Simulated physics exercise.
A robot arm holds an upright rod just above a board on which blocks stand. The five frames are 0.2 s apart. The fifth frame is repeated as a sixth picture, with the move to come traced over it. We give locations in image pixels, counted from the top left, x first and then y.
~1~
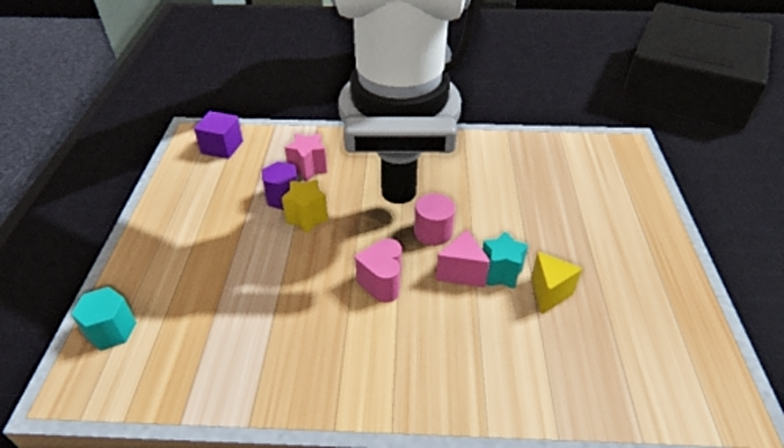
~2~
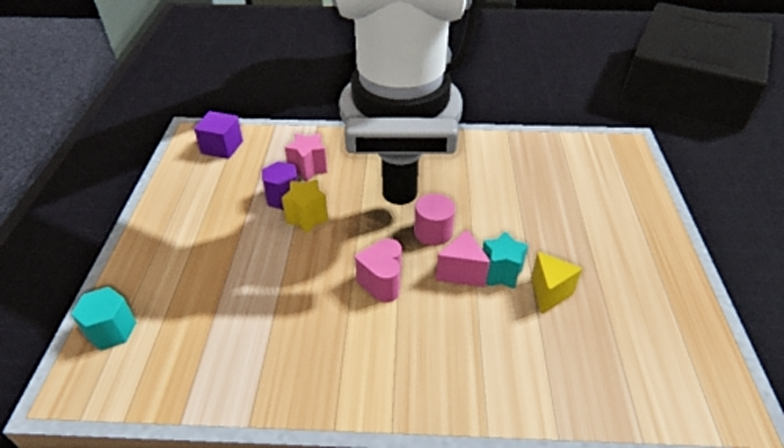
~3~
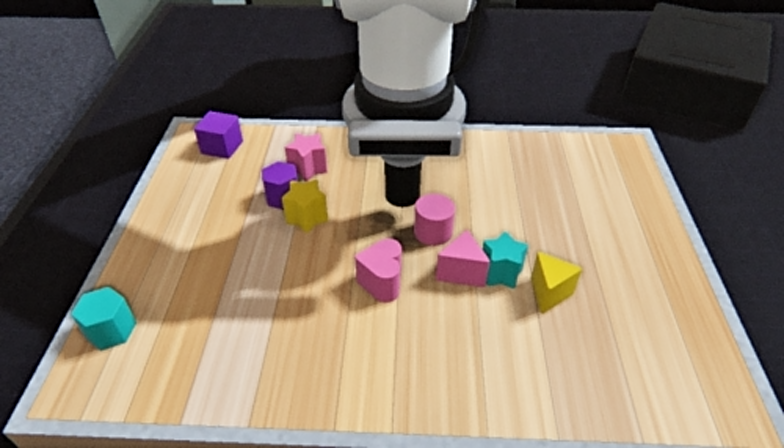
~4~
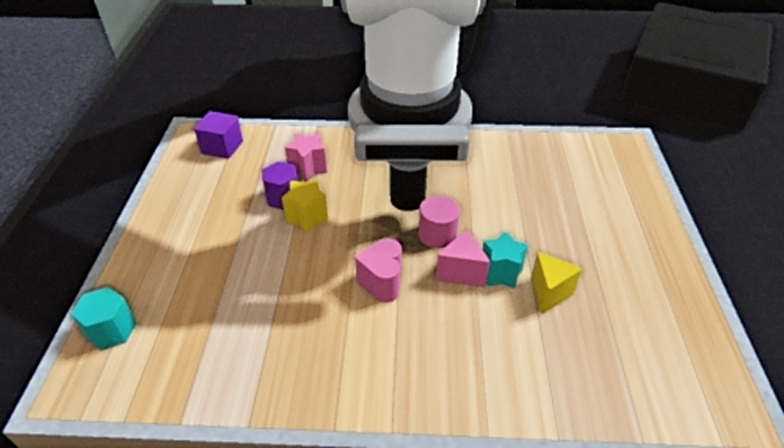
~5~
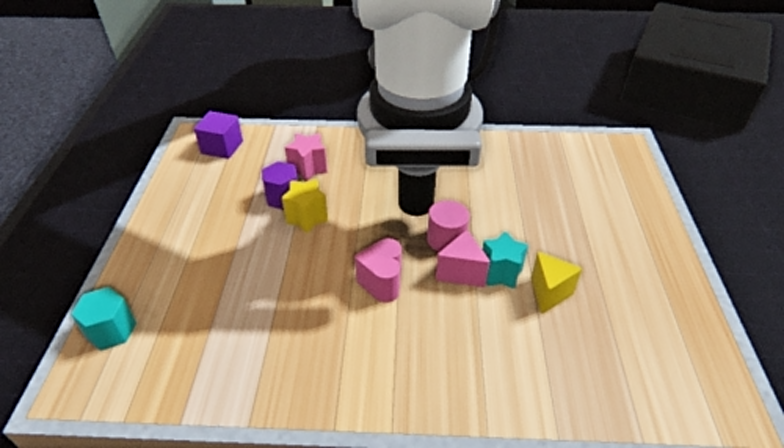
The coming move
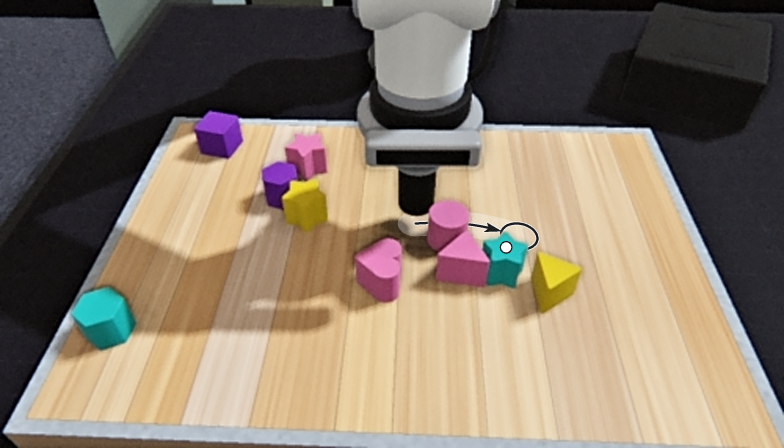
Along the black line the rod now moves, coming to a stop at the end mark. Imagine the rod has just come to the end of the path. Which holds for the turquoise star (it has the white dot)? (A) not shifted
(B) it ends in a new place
B.
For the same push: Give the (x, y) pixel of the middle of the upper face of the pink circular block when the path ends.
I'd guess (532, 239).
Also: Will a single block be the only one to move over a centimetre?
In short: No.
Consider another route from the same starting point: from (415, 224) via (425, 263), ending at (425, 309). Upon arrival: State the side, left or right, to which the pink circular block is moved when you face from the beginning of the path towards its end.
To the left.
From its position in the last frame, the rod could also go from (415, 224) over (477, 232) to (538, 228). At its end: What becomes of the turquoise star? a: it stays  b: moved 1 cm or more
b.
The line goes from (415, 224) by way of (467, 224) to (519, 236); the dot is on the turquoise star.
What follows on the original path. One third of the way, rod at (452, 204); pink circular block at (478, 219); pink triangular block at (468, 251), turned 20° clockwise.
Two thirds of the way, rod at (489, 208); pink circular block at (506, 228); pink triangular block at (469, 252), turned 25° clockwise; turquoise star at (515, 255), turned 25° clockwise.
At the end, rod at (523, 217); pink circular block at (532, 239); pink triangular block at (469, 252), turned 25° clockwise; turquoise star at (521, 265), turned 55° clockwise; yellow triangular block at (559, 272).
